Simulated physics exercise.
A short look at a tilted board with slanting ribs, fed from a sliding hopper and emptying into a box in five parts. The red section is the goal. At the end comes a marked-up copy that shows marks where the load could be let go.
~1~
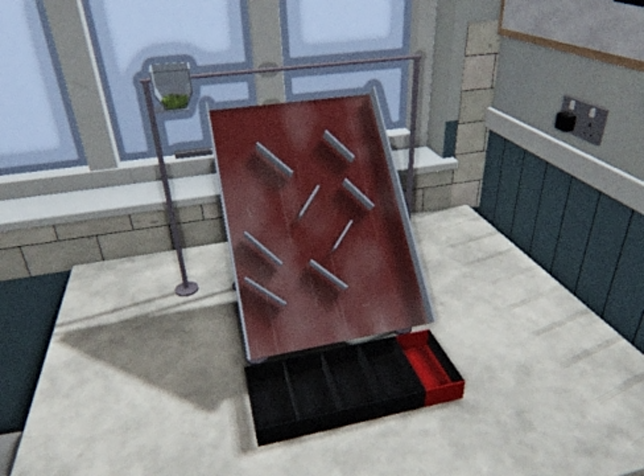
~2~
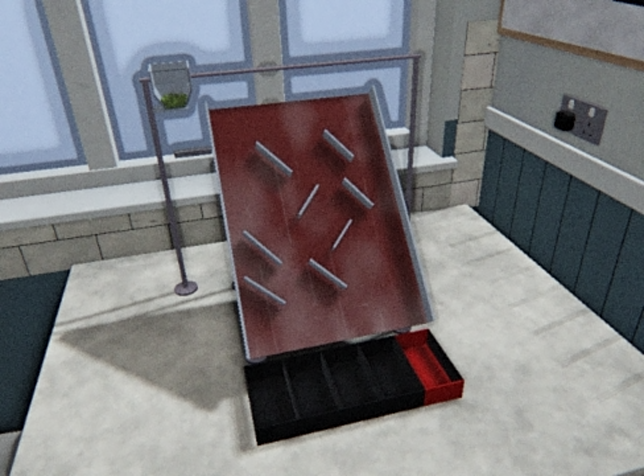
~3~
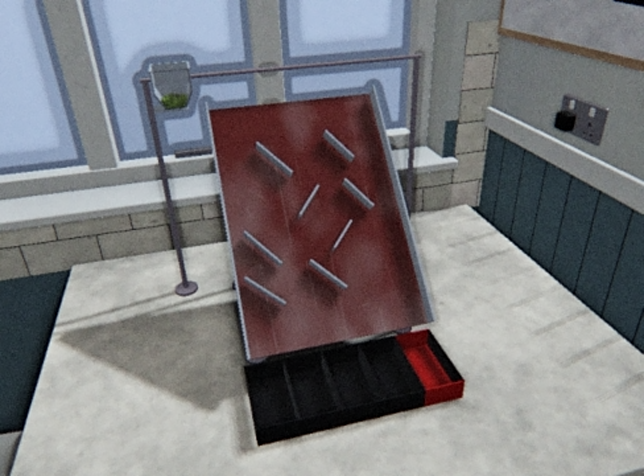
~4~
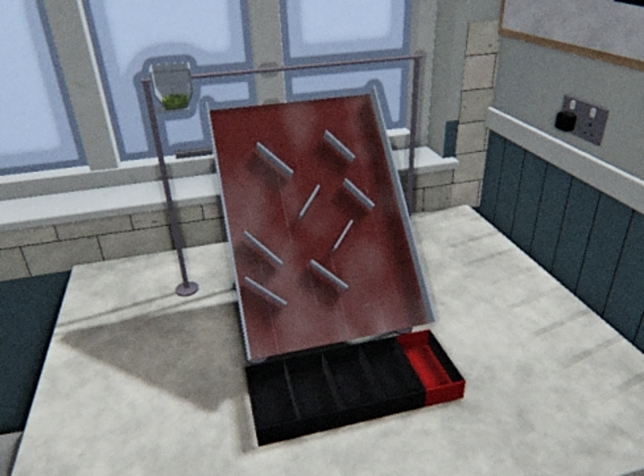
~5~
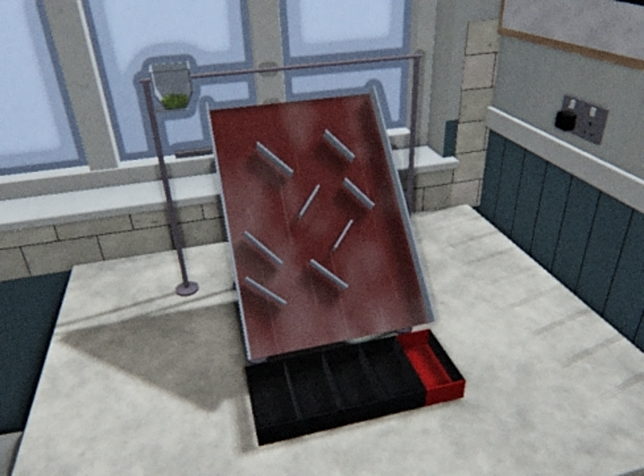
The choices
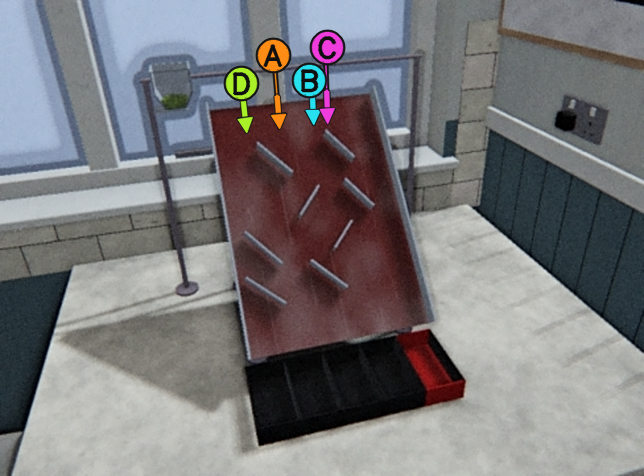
The footage shows a tilted red board with slanting ribs standing on a pale table, a small hopper of green contents hanging at the upper left and a black box with a red right-hand section below; nothing visibly moves.
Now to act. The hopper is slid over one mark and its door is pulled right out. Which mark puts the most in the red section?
Choose C.
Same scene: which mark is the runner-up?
B it is.
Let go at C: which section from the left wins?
It is the fifth one.
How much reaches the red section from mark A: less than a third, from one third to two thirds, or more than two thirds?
Less than a third.
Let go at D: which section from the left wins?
The third.
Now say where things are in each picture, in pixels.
Hopper at (175, 100), dried peas, door shut, in the first frame.
Ribs (257, 142) to (292, 172), (325, 130) to (354, 156), (300, 214) to (318, 185), in the second frame.
Ribs (345, 179) to (374, 205), (244, 231) to (282, 263), (335, 247) to (352, 220), in the third frame.
Ribs (246, 277) to (286, 303), (311, 260) to (348, 287), in the fourth frame.
Red section at (445, 392), number 5 of 5 from the left, in the fifth frame.
On the marked copy, mark A meets the board at (279, 123); mark B meets the board at (313, 119); mark C meets the board at (327, 118); mark D meets the board at (246, 127).
For mark A, a small part in the red section, nearly all in other sections.
For mark B, about a quarter in the red section, most in other sections, a stray few outside the box.
For mark C, most in the red section, about a quarter in other sections, a stray few outside the box.
For mark D, a stray few in the red section, nearly all in other sections, a stray few outside the box.
